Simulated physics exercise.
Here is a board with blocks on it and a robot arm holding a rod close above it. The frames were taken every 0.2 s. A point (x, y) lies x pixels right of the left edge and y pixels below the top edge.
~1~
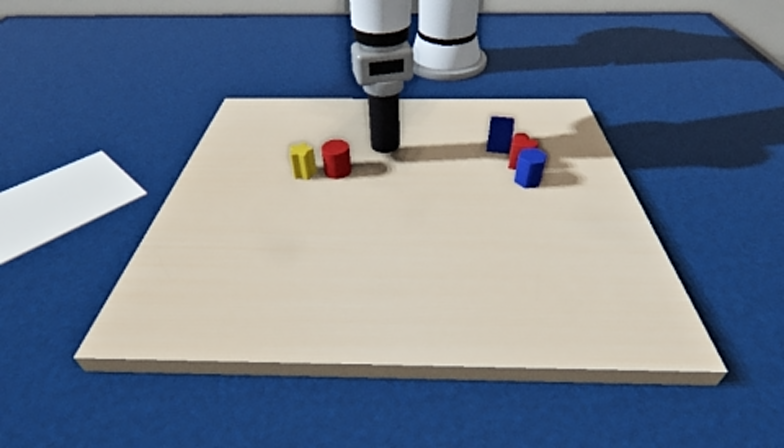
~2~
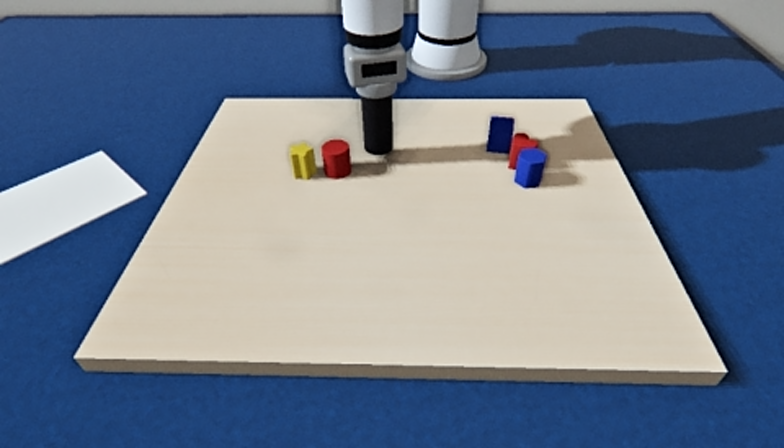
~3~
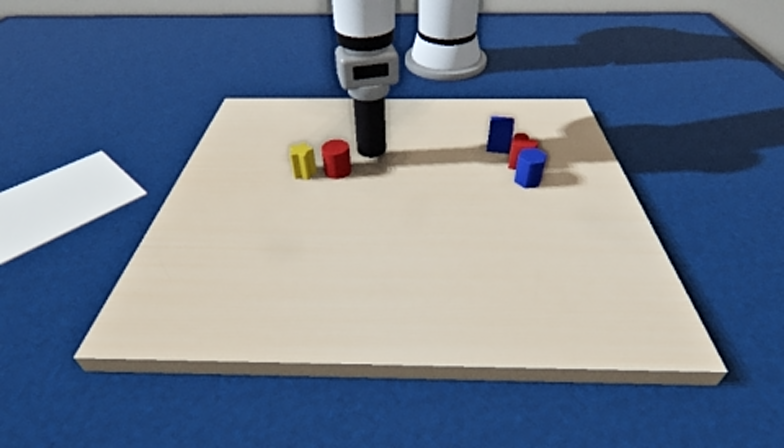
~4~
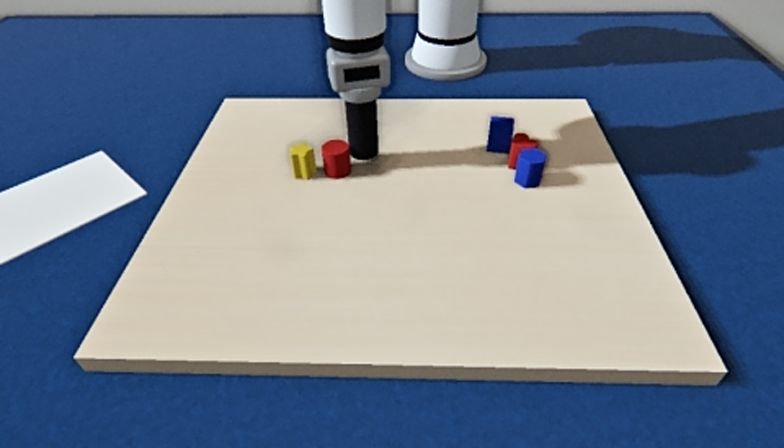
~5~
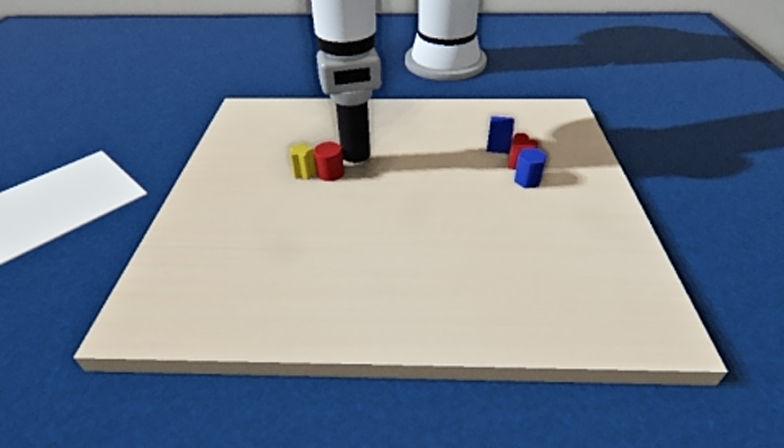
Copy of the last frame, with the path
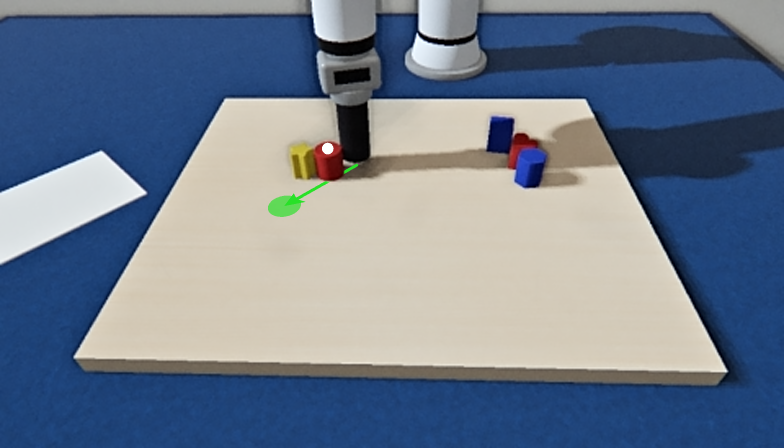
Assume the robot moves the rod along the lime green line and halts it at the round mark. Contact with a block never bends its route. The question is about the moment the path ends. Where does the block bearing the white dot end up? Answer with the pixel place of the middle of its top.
At roughly (258, 169).
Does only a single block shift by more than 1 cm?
The answer is no.
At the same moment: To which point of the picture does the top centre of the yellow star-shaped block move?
The answer is (276, 149).
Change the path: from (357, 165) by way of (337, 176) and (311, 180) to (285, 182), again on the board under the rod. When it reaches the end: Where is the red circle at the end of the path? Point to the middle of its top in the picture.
It comes to (252, 169).
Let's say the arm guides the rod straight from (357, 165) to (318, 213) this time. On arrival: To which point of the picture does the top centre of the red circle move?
I'd expect the centre of its top face to be at (303, 163).
The line goes from (357, 165) to (284, 206); the dot is on the red circle.
On the path given first. One third of the way, rod (332, 168); yellow star-shaped block (280, 150), turned 30° clockwise; red circle (300, 158).
Two thirds of the way, rod (308, 181); yellow star-shaped block (276, 149), turned 45° clockwise; red circle (276, 165).
At the end, rod (282, 195); yellow star-shaped block (276, 149), turned 45° clockwise; red circle (258, 169).
